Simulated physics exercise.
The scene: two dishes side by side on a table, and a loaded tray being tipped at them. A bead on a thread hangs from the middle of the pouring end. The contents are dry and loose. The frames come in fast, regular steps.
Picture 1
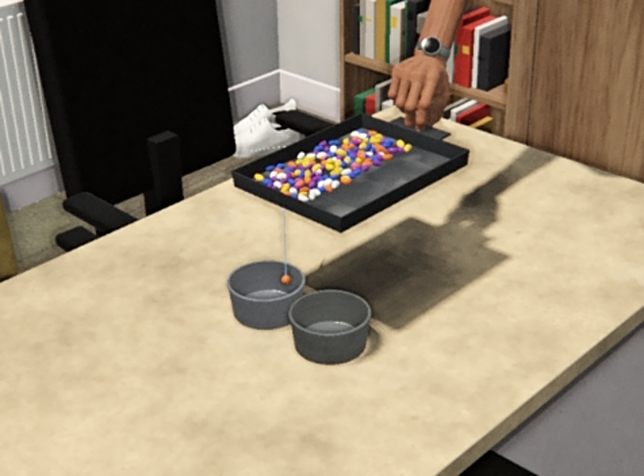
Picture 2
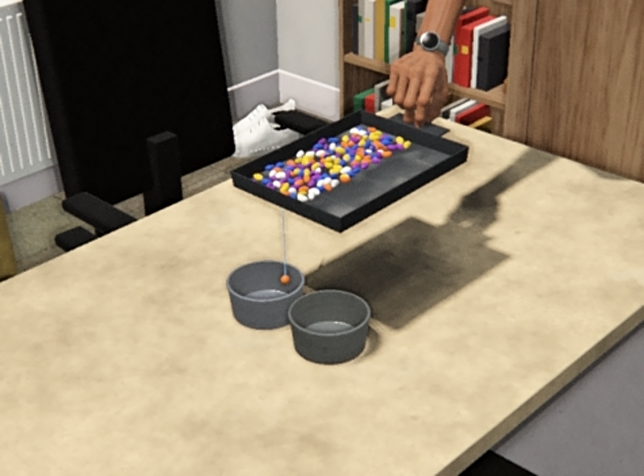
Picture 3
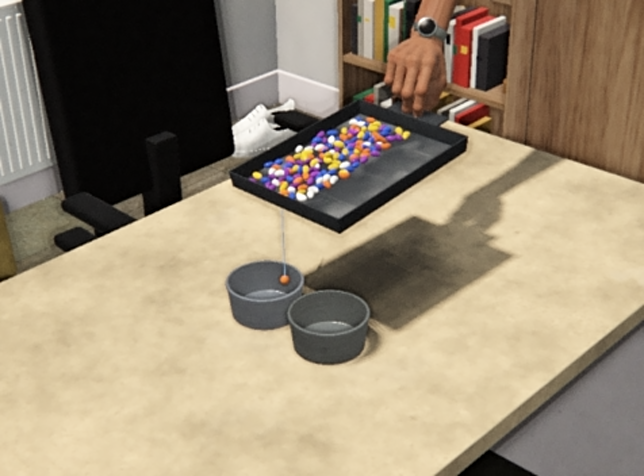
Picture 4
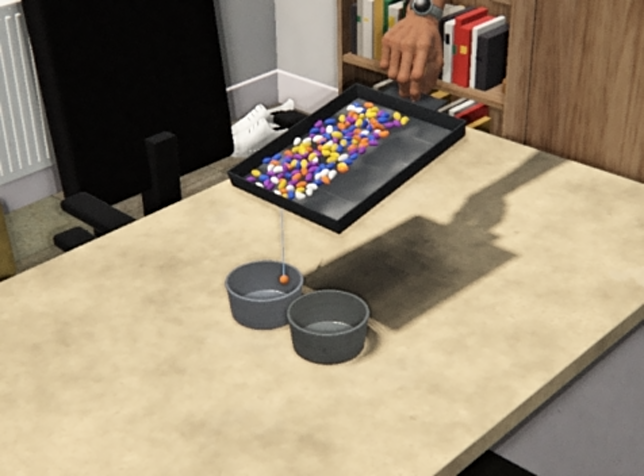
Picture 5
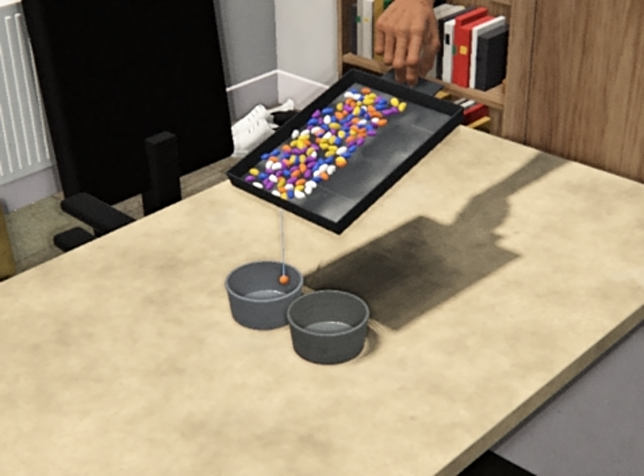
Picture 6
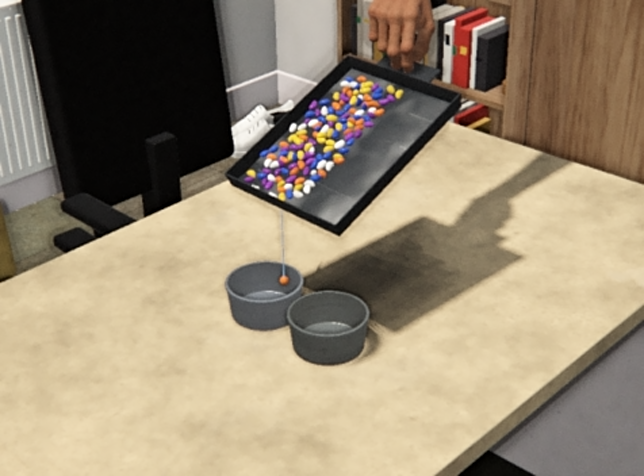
Hand lifting the far end of a black tray of colorful jelly beans, steadily steepening its tilt above two gray dishes.
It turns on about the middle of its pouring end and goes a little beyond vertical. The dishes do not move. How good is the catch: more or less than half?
The two hold less than half of the load.
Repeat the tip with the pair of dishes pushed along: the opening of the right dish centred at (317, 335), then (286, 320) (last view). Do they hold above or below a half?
The first try: The larger part. The second: Over half.
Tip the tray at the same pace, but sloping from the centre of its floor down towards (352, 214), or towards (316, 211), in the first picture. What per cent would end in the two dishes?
Roughly 90 per cent, and 40 per cent.
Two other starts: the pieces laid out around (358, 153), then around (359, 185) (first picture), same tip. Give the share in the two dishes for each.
Roughly 20 per cent, and 20 per cent.
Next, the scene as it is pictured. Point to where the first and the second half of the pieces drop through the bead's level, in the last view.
Early half (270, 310), late half (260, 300).
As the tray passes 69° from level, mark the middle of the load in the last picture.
At about (279, 188).
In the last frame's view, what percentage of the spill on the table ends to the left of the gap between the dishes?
Roughly 100 in a hundred.
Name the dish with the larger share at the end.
It is the right dish.
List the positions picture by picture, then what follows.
In the first frame, corners of the pouring end at (233, 171) and (341, 216), level; middle of the load at (329, 167), jelly beans; left dish at (239, 308); right dish at (303, 342); bead on its thread at (286, 280).
In the second frame, corners of the pouring end at (232, 171) and (340, 217), level; middle of the load at (328, 165).
In the third frame, corners of the pouring end at (231, 171) and (339, 218), tipped barely, level across its low end; middle of the load at (327, 160).
In the fourth frame, corners of the pouring end at (229, 171) and (337, 219), tipped a little, level across its low end; middle of the load at (326, 153).
In the fifth frame, corners of the pouring end at (228, 172) and (336, 221), tipped clearly, level across its low end; middle of the load at (324, 146).
In the sixth frame, corners of the pouring end at (227, 173) and (335, 224), tipped clearly, level across its low end; middle of the load at (321, 140); left dish at (237, 309); right dish at (301, 343).
Soon, tray tipped steeply; nearly all on the tray; a stray few in the air.
A while on, tray tipped past a quarter turn; most on the tray; a small part in the right dish; about a quarter outside both; a small part in the air.
Towards the end, tray tipped past a quarter turn; about a quarter in the right dish; a stray few in the left dish; most outside both.
Finally, tray tipped past a quarter turn; about a quarter in the right dish; a stray few in the left dish; most outside both.
